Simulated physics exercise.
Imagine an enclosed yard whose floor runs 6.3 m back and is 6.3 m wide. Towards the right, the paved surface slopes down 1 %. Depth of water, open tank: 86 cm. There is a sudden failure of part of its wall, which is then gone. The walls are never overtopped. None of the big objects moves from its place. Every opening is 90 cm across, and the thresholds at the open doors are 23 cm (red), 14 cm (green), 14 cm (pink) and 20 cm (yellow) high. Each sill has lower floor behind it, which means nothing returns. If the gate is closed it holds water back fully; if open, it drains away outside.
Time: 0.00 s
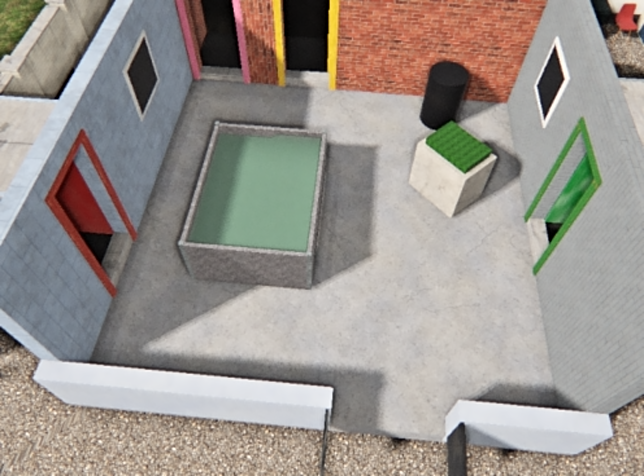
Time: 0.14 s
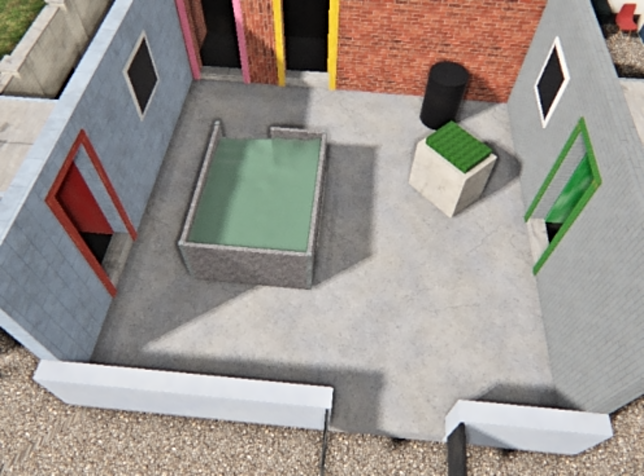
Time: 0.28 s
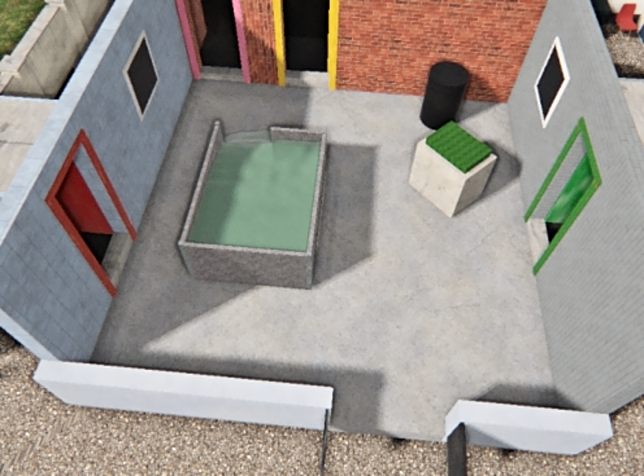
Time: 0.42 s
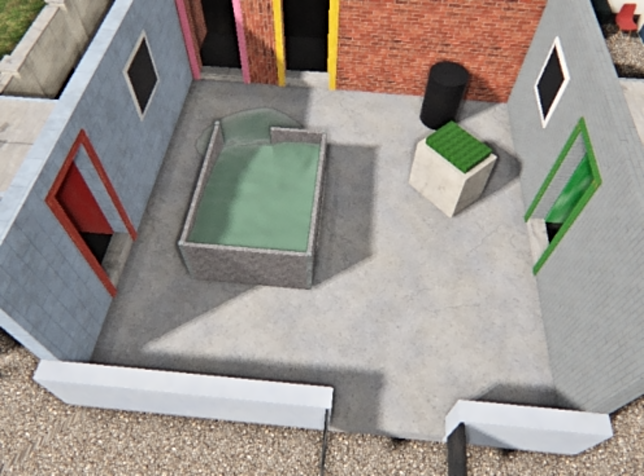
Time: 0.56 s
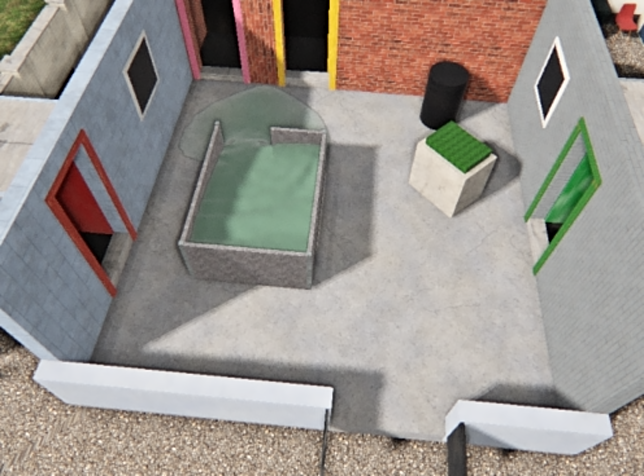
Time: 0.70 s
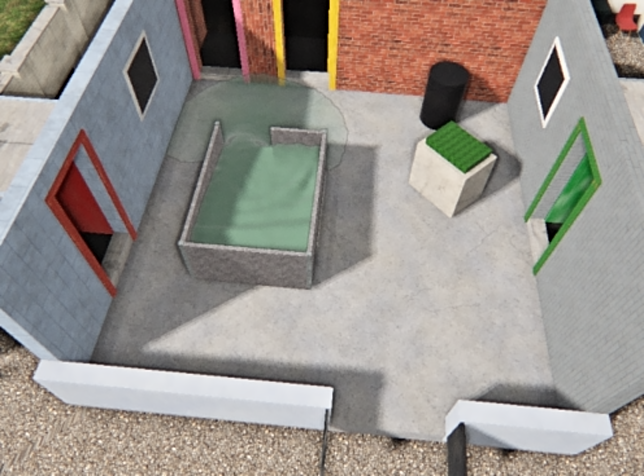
Greenish water pouring through a gap in the far wall of an open stone tank, spreading across the grey paved yard.
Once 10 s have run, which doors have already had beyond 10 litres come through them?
After 10 s: The red door has not yet; the green door has not yet; the pink door already has; the yellow door already has.
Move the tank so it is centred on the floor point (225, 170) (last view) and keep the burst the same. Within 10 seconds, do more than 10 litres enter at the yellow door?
Lab note: Yellow door, limit held.
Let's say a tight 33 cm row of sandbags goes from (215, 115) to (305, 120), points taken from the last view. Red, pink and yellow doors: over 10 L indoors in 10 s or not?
Against the limit, the red door stays within it, the pink door goes beyond it and the yellow door stays within it.
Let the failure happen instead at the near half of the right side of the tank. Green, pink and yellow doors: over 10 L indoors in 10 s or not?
The green door comes out more than that, the pink door less than that and the yellow door less than that.
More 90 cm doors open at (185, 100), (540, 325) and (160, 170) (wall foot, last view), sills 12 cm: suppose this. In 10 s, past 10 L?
In sequence the answers are more than that, less than that and less than that.
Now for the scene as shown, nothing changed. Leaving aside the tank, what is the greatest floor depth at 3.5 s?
Max around 28 cm.
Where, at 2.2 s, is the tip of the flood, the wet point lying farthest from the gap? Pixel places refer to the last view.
I'd put it close to (506, 109).
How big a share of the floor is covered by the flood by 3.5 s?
Close to 40 in a hundred.
After 1.4 s water covers 20 % of the floor and is deepest (52 cm) near (192, 83); red door not reached, green door not reached, pink door 39 cm at the sill, 55 L in, yellow door 34 cm at the sill, 19 L in.
After 2.2 s water covers 25 % of the floor and is deepest (44 cm) near (254, 88); red door not reached, green door not reached, pink door 39 cm at the sill, 206 L in, yellow door 34 cm at the sill, 74 L in.
After 3.5 s water covers 40 % of the floor and is deepest (28 cm) near (245, 162); red door not reached, green door not reached, pink door 27 cm at the sill, 344 L in, yellow door 24 cm at the sill, 117 L in.
After 6.0 s water covers 75 % of the floor and is deepest (20 cm) near (415, 107); red door 2 cm at the sill, 0 L in, green door 7 cm at the sill, 0 L in, pink door 19 cm at the sill, 438 L in, yellow door 16 cm at the sill, 129 L in.
After 10.0 s water covers 95 % of the floor and is deepest (15 cm) near (497, 108); red door 4 cm at the sill, 0 L in, green door 7 cm at the sill, 0 L in, pink door 9 cm at the sill, 448 L in, yellow door 10 cm at the sill, 130 L in.
